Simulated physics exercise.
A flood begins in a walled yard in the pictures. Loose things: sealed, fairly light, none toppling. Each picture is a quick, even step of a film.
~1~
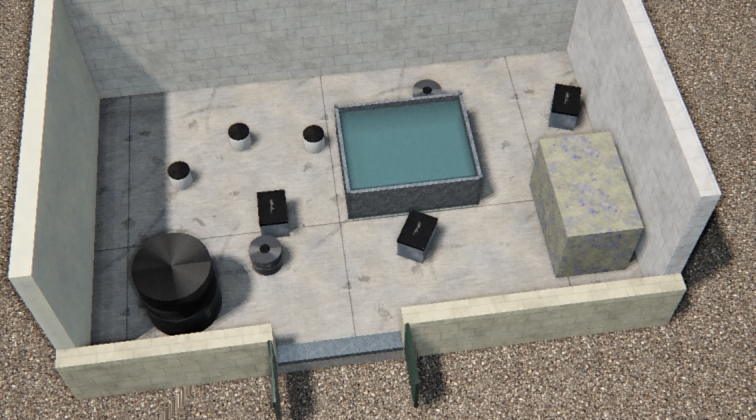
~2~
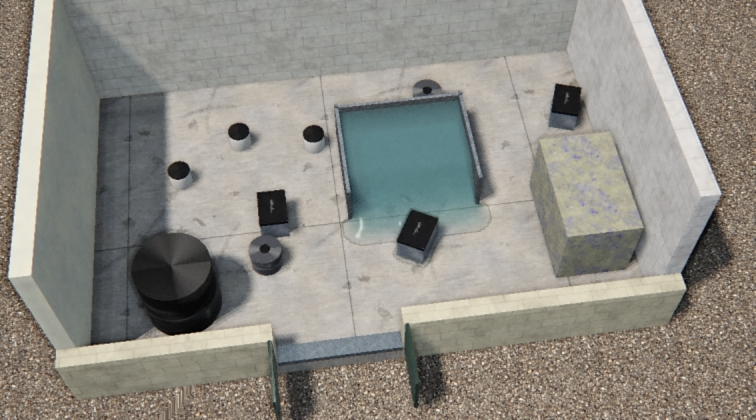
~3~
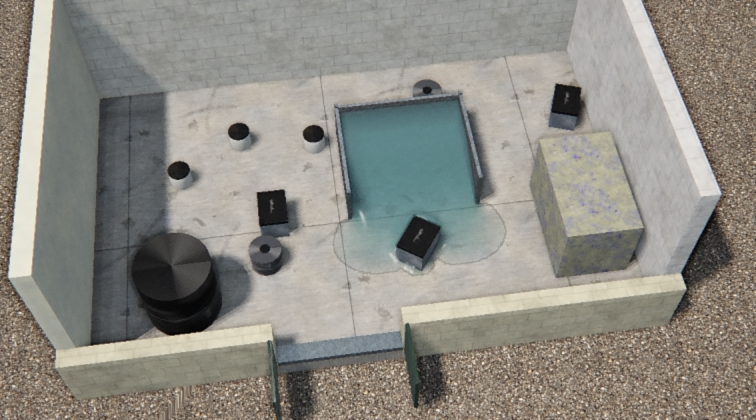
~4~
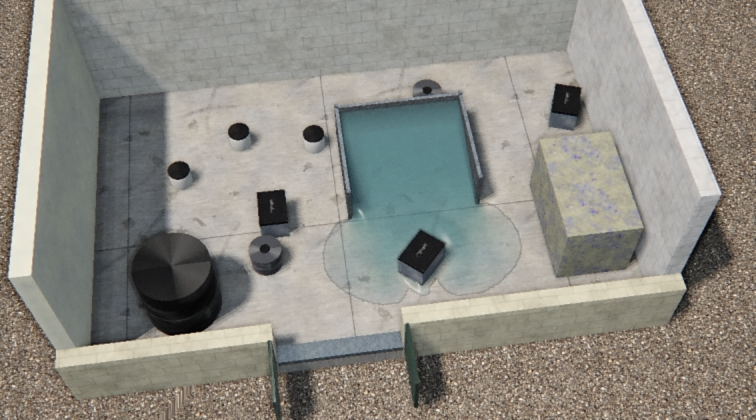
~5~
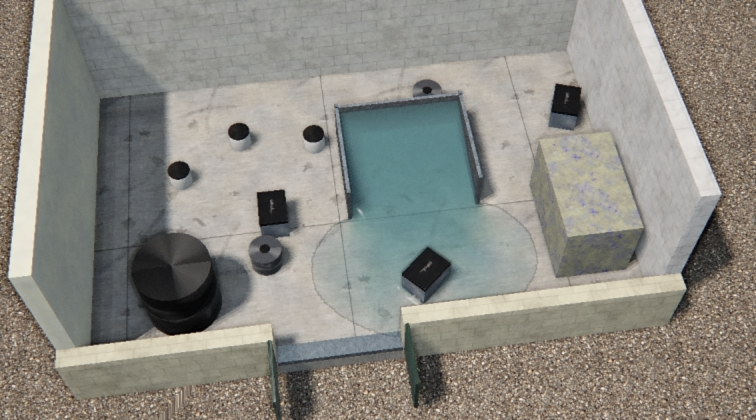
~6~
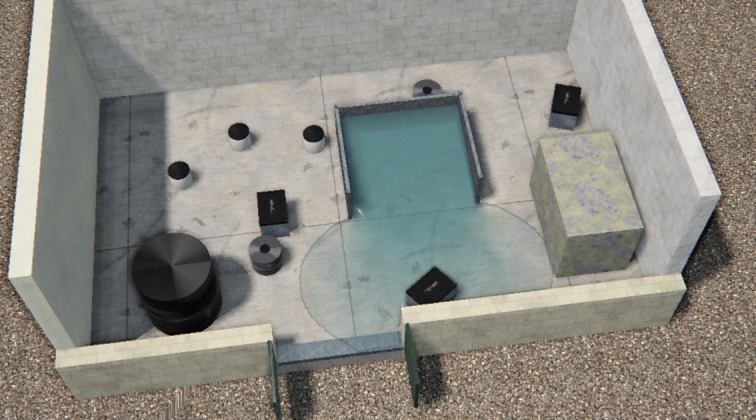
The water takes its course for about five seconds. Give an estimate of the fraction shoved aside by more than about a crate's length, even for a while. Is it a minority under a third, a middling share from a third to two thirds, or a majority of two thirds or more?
A minority under a third.
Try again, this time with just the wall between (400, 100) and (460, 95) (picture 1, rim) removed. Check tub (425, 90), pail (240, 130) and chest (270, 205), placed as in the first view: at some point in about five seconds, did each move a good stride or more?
Working through them in order, the first gets shoved clear, the second gets shoved clear and the last not displaced that far.
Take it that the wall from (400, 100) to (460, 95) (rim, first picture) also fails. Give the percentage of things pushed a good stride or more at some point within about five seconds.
I'd say near 60 %.
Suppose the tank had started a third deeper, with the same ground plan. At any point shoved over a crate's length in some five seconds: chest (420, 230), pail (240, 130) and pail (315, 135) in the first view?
In that order: Shifted that much, never so far, less than that.
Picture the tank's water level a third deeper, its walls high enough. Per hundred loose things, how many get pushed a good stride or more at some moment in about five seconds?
About 20 in every hundred loose things.
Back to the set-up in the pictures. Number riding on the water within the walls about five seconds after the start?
1.
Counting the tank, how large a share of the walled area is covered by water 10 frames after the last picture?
Roughly 35 per cent.
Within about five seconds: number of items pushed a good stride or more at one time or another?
The count is 1.
A moment on, 1 of 8 are well off their spots; 1 afloat.
Next, 1 of 8 are well off their spots; 1 afloat.
Later, 1 of 8 are well off their spots; 1 afloat.
In the end, 1 of 8 are well off their spots, and 1 have been at some point; 1 afloat.
